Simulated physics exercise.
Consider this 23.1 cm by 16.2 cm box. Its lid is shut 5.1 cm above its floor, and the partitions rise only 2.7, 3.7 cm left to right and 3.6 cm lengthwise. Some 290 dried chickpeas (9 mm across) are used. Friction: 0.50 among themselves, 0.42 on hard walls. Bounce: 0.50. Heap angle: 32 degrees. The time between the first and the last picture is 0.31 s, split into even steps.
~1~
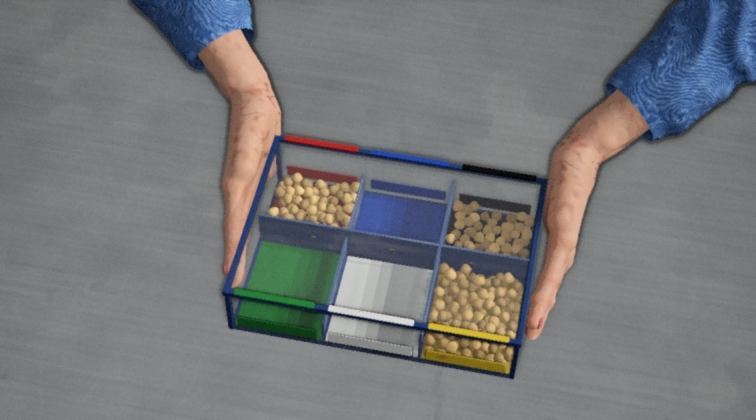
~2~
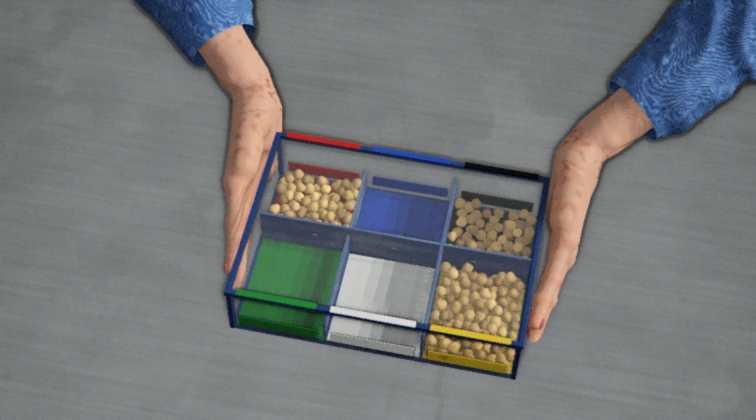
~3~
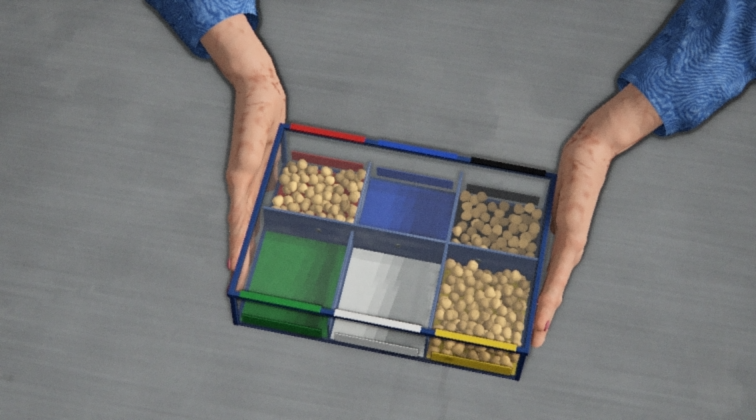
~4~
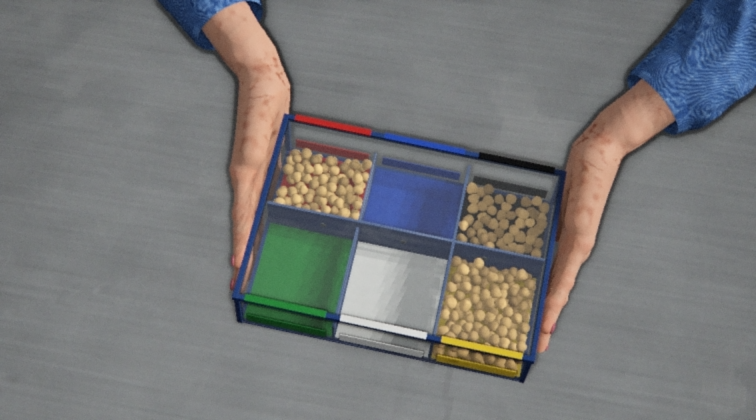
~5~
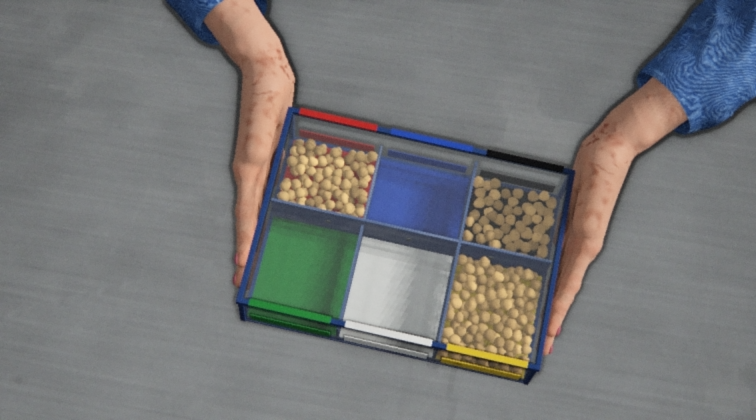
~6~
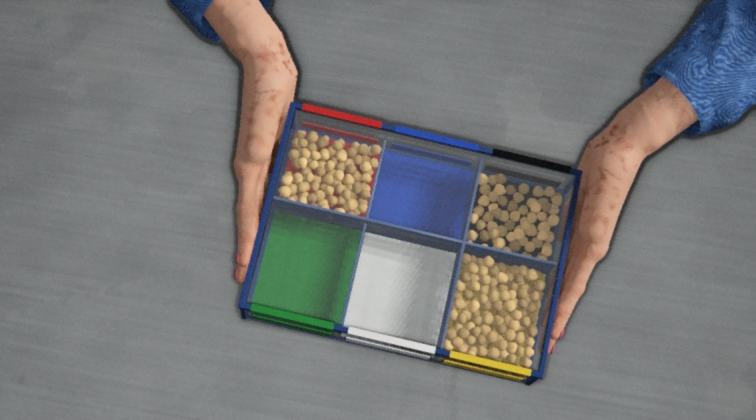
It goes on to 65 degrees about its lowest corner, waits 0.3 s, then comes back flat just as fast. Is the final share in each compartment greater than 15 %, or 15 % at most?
Red: Greater than 15 %, blue: 15 % at most, green: 15 % at most, yellow: Greater than 15 %, white: 15 % at most, black: Greater than 15 %.
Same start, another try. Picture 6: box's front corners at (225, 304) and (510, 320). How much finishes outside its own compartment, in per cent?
Near 5 %.
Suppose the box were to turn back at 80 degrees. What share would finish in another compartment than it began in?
Estimate: Around 10 %.
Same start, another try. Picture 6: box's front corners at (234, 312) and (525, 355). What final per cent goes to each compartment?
So it works out as red at 30 percent, blue at 0 percent, green at 0 percent, yellow at 45 percent, white at 0 percent and black at 25 percent.
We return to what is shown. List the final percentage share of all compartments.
Red 30; blue 0; green 0; yellow 45; white 0; black 25 (in a hundred).
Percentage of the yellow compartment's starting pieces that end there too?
Share retained: Approx. 100 %.
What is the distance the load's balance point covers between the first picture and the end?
I'd put it at close to 1.5 cm.
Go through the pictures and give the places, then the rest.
The first picture shows box tilt 0 degrees, front corners at (229, 291) and (517, 341); red 30 %, yellow 45 %, black 25 %.
The second picture shows box tilt 2 degrees, front corners at (230, 291) and (519, 343).
The third picture shows box tilt 6 degrees, front corners at (234, 292) and (524, 349), lowest corner right front.
The fourth picture shows box tilt 12 degrees, front corners at (238, 295) and (530, 357), lowest corner right front.
The fifth picture shows box tilt 18 degrees, front corners at (242, 299) and (535, 365), lowest corner right front.
The sixth picture shows box tilt 24 degrees, front corners at (244, 304) and (538, 373), lowest corner right front; red 30 %, yellow 45 %, black 25 %.
Then, 0.72 s after the last picture, tilt 65 degrees; red 30 %, yellow 45 %, black 25 %.
Then, 1.20 s after the last picture, tilt 32 degrees; red 30 %, yellow 45 %, black 25 %.
Then, 1.75 s after the last picture, tilt 0 degrees; red 30 %, yellow 45 %, black 25 %.
In the end, red 30 %, blue 0 %, green 0 %, yellow 45 %, white 0 %, black 25 %.
